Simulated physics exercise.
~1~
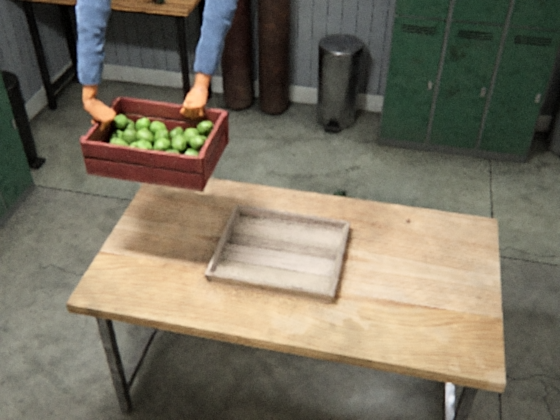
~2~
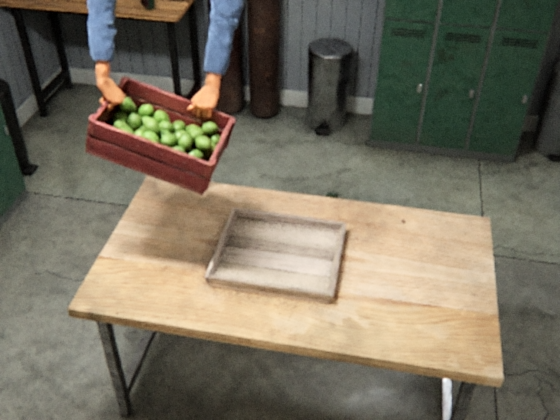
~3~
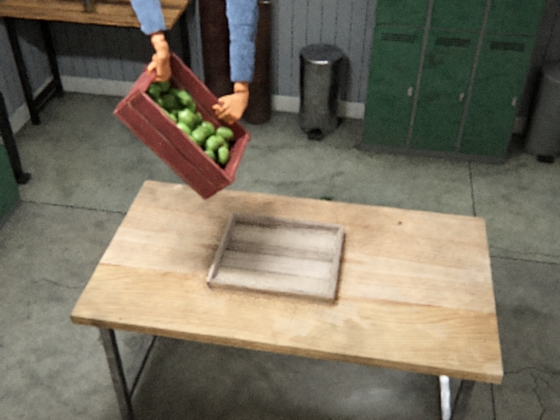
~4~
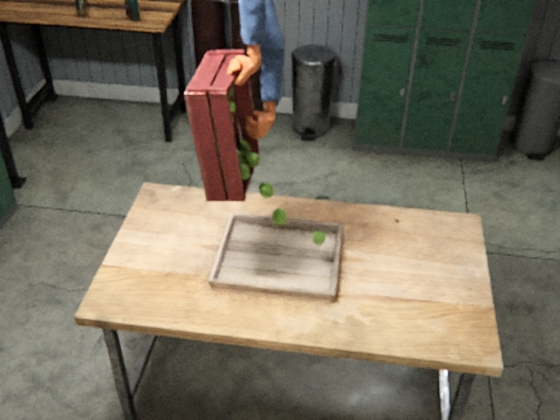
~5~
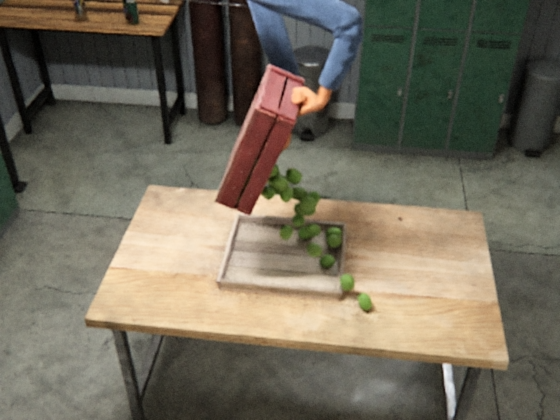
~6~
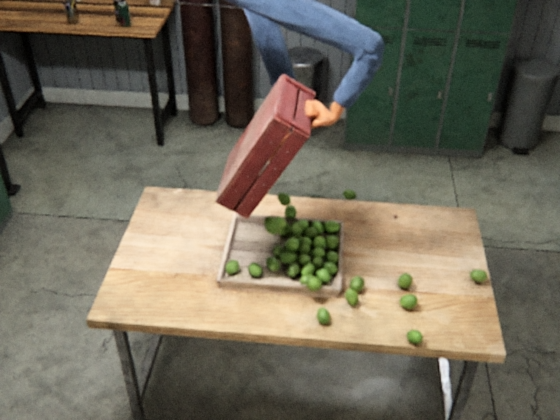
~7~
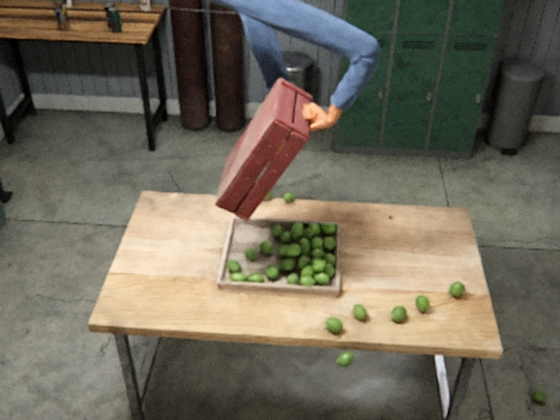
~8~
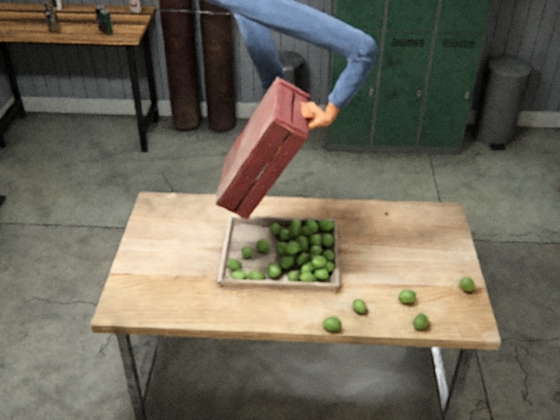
At first, two hands hold a red crate full of green limes above the left side of a wooden table, where a shallow, empty wooden box sits. The hands tip the crate steadily to the right, and its load starts to drop toward the box. As it turns almost upside down, the limes pour out in a rush, piling up in the box while several scatter across the tabletop. Some roll right, and at least one falls off the table. Finally the crate is held still, tilted over the box, with most limes inside and a few resting on the table.
